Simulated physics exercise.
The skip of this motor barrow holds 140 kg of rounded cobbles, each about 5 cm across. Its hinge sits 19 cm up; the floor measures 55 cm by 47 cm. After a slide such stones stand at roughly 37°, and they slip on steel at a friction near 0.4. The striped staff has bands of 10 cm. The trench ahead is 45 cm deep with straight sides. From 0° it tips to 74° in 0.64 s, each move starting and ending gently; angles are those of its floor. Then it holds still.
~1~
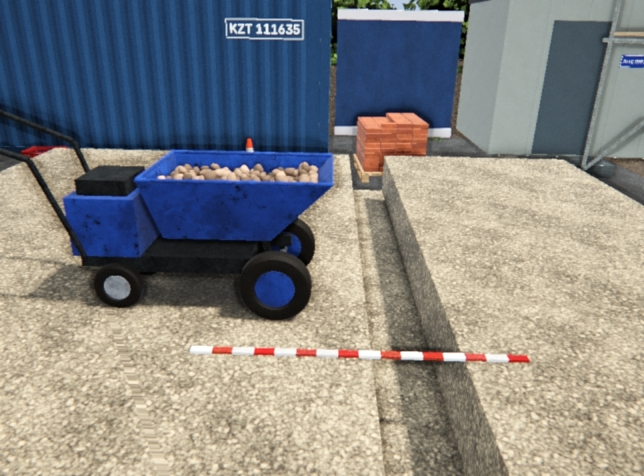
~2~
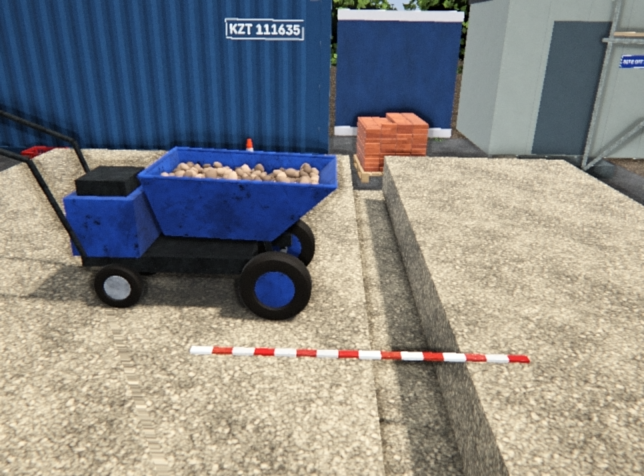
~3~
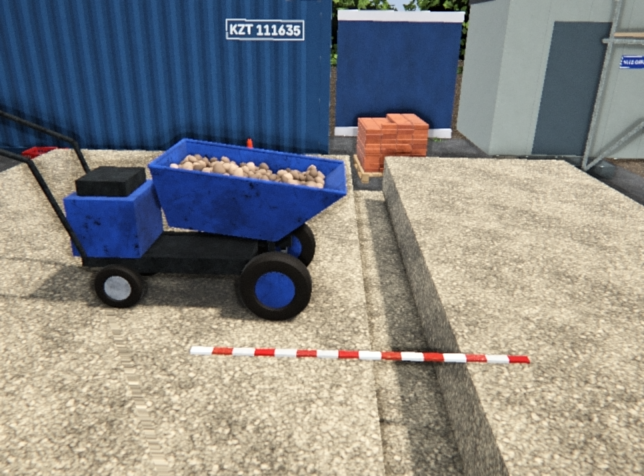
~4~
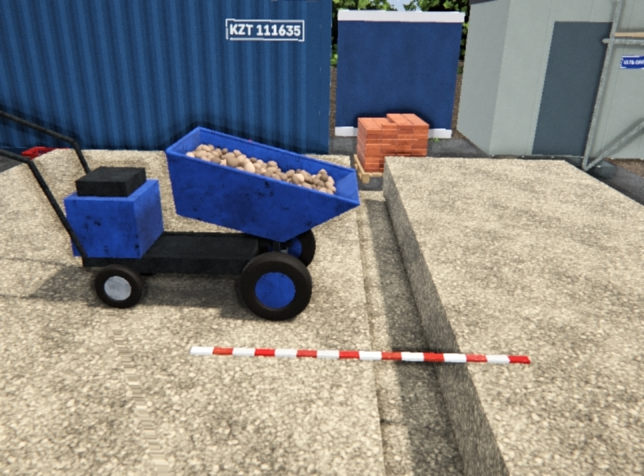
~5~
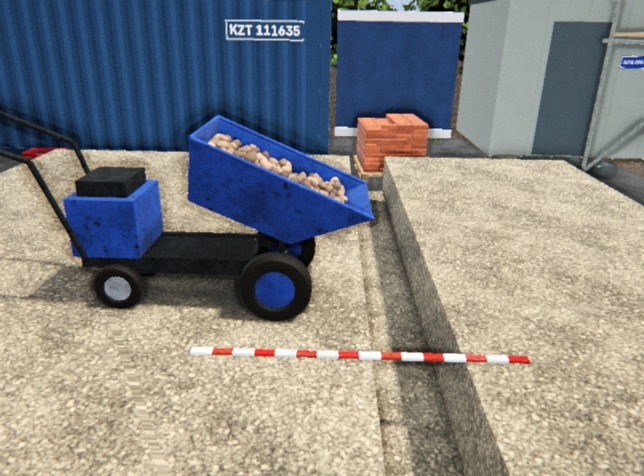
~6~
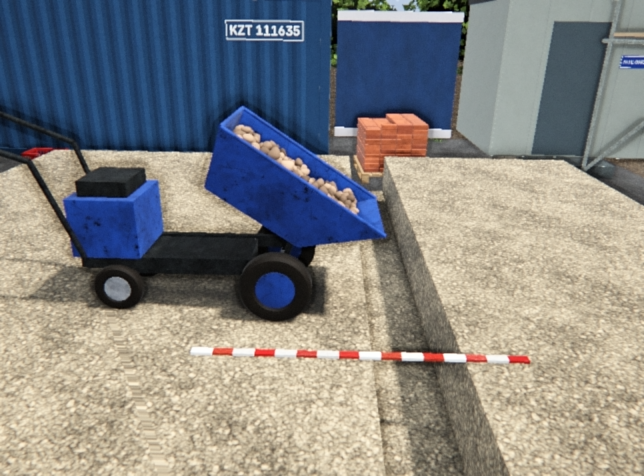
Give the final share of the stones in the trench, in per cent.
Close to 83 in a hundred.
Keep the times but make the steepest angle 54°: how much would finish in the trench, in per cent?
Then about 55 per cent.
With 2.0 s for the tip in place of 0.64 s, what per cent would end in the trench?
It would be near 100 per cent.
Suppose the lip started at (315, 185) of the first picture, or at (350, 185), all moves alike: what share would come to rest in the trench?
Near 95 per cent from the first place, 65 from the second.
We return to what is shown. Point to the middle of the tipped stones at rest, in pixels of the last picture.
Around (412, 351).
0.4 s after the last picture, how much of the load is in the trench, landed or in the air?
About 35 per cent by then.
Then, 0.2 s after the last picture the floor is at 62°, 100 % in the skip; the foremost stones are at (390, 257).
Then, 0.4 s after the last picture the floor is at 74°, 63 % in the skip, 36 % in the trench, 1 % past the trench; the foremost stones are at (458, 308).
Then, 0.8 s after the last picture the floor is at 74°, 7 % in the skip, 76 % in the trench, 17 % past the trench; the foremost stones are at (586, 306).
Then, 2.7 s after the last picture the floor is at 74°, 0 % in the skip, 83 % in the trench, 17 % past the trench; the foremost stones are past the picture's edge.
